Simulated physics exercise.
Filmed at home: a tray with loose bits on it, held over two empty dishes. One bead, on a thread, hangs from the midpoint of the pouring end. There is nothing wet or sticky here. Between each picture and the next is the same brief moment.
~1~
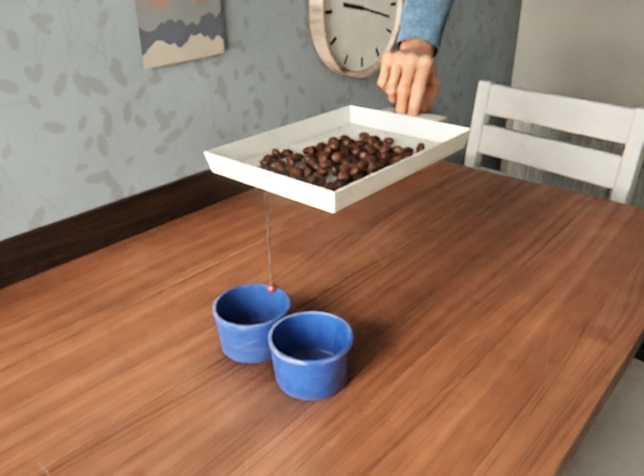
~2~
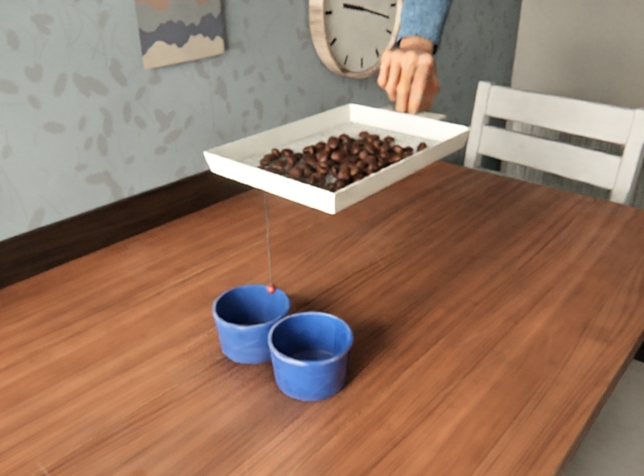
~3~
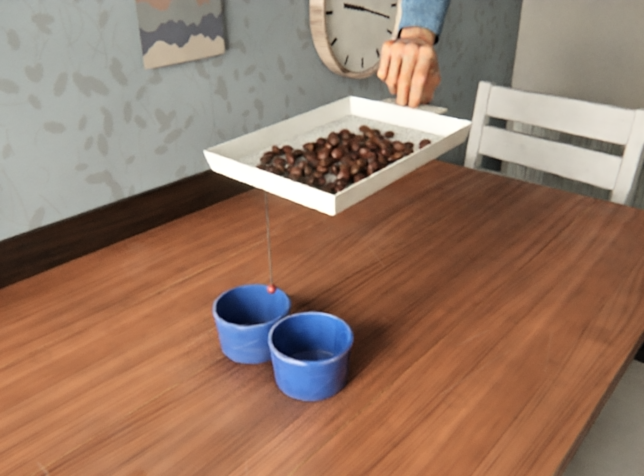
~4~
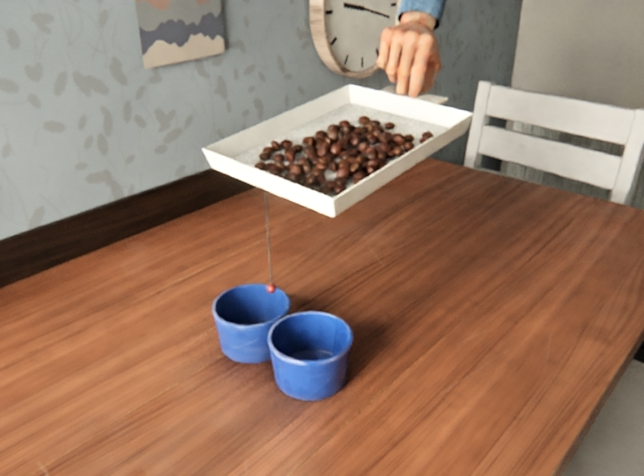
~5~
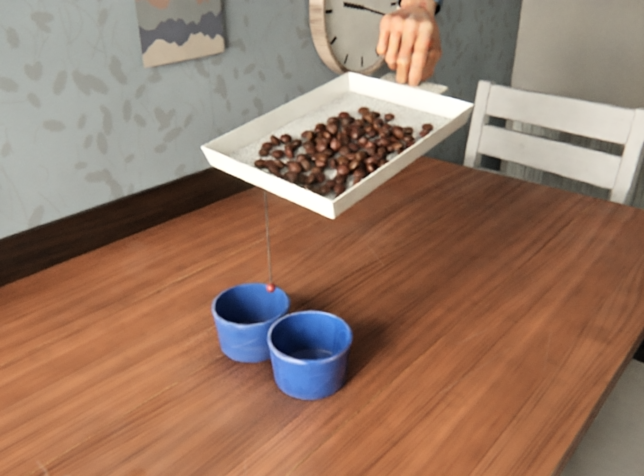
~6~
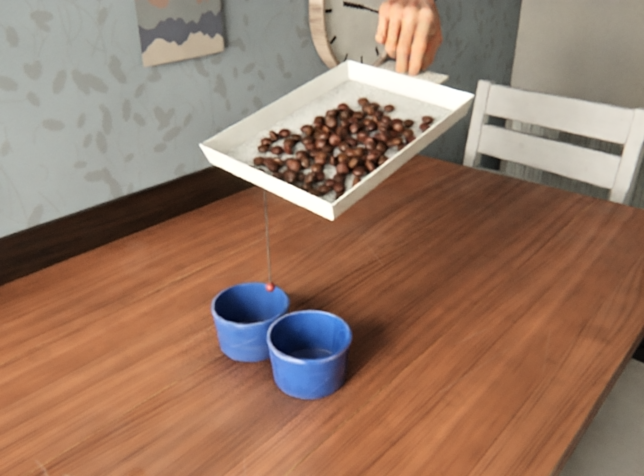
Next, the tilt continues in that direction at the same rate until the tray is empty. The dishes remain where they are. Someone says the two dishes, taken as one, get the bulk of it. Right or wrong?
Right, they get more than half.
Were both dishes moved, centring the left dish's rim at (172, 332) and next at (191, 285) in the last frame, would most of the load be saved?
Try 1: A lesser share; try 2: A lesser share.
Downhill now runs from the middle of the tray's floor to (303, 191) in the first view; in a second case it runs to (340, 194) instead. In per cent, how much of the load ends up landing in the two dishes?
Around 60 per cent first, around 80 per cent next.
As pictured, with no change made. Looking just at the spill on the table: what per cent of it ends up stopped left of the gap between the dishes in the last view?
40 %, roughly.
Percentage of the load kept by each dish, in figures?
0 percent ends in the left dish, 70 percent in the right.
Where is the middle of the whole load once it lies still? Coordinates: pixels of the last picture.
Close to (312, 368) in the last picture.
Soon, tray tipped steeply; nearly all on the tray; a stray few in the air.
A while on, tray tipped right over; a small part on the tray; about half in the right dish; a stray few in the left dish; about a quarter outside both; about a quarter in the air.
Towards the end, tray tipped past a quarter turn; most in the right dish; about a quarter outside both.
Finally, tray tipped past a quarter turn; most in the right dish; none in the left dish; about a quarter outside both.
